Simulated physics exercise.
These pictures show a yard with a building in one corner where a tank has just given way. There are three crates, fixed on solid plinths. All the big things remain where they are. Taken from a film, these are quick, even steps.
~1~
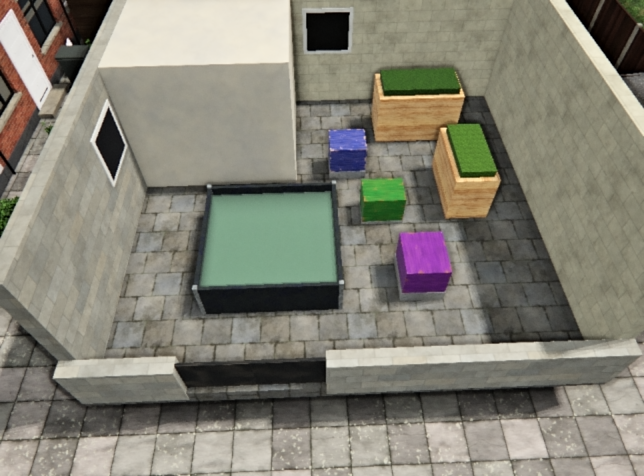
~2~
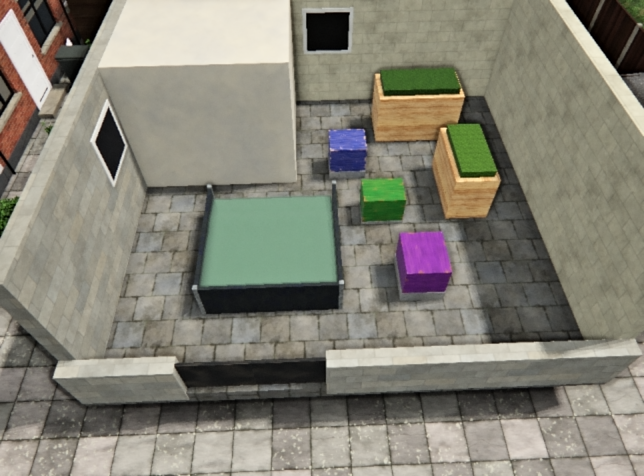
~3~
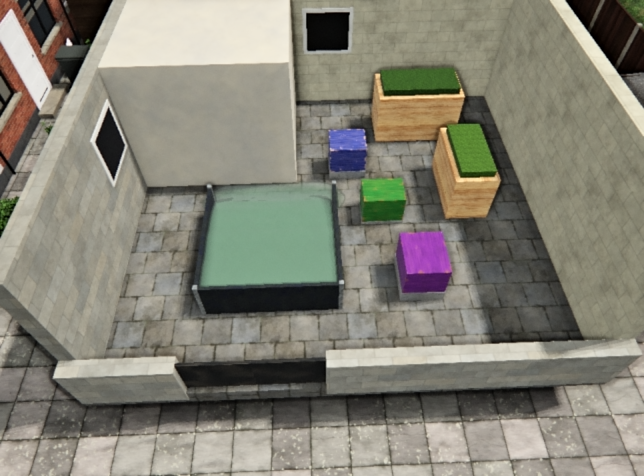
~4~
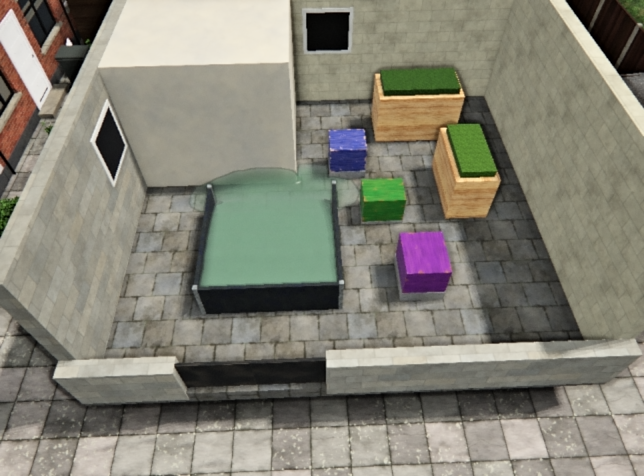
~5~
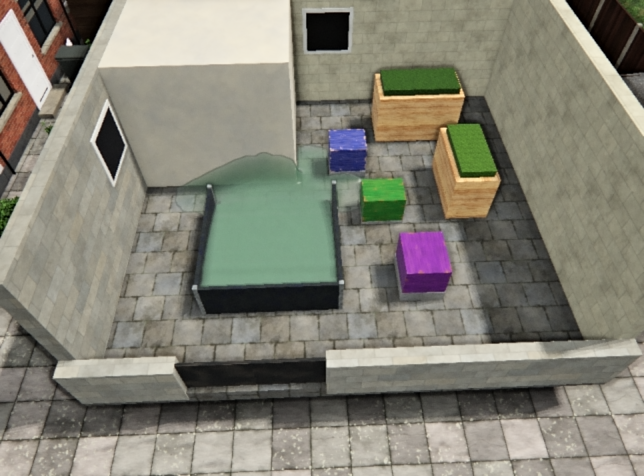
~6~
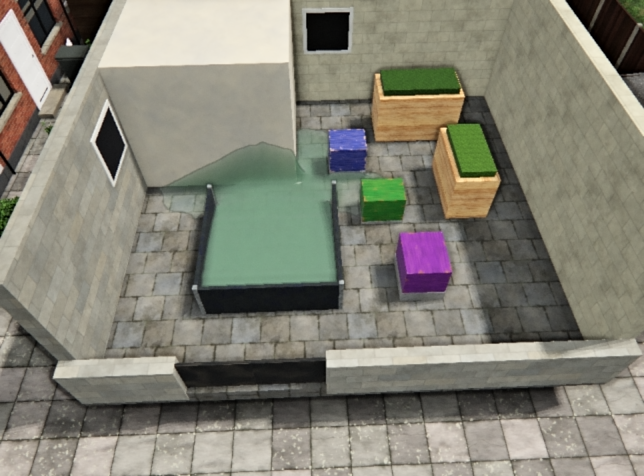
Green water pours from the far side of a dark tank and spreads across the paving.
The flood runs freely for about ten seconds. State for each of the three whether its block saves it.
The green crate is not saved and gets wet. The purple crate is saved. The blue crate is not saved and gets wet.
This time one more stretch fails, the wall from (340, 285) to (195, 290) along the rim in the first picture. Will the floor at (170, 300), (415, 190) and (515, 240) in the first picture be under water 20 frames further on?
Okay, the first is waterlogged, the next is left untouched, and the last is waterlogged.
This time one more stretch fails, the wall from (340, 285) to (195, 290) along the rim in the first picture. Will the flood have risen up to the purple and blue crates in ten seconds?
First, the purple crate is not reached; second, the blue crate is not reached.
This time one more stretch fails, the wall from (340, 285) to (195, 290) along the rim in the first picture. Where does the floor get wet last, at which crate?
The blue crate.
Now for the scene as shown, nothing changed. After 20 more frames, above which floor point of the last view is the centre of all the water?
I'd mark it close to (297, 213).
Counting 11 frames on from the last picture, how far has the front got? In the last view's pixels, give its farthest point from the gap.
Near (444, 97).
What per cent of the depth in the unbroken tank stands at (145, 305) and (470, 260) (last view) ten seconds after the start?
14 and 16 %, in that order.
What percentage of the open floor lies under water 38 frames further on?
Close to 95 percent, by my reckoning.
A moment on, water covers 25 % of the floor; the green crate water round its plinth, the purple crate not reached, the blue crate water round its plinth.
Next, water covers 40 % of the floor; the green crate water round its plinth, the purple crate not reached, the blue crate water round its plinth.
Then, water covers 65 % of the floor; the green crate water round its plinth, the purple crate water round its plinth, the blue crate water round its plinth.
Later, water covers 95 % of the floor; the green crate water round its plinth, the purple crate water round its plinth, the blue crate water round its plinth.
In the end, water covers 100 % of the floor; the green crate was topped, the purple crate stayed above the water, the blue crate was topped.
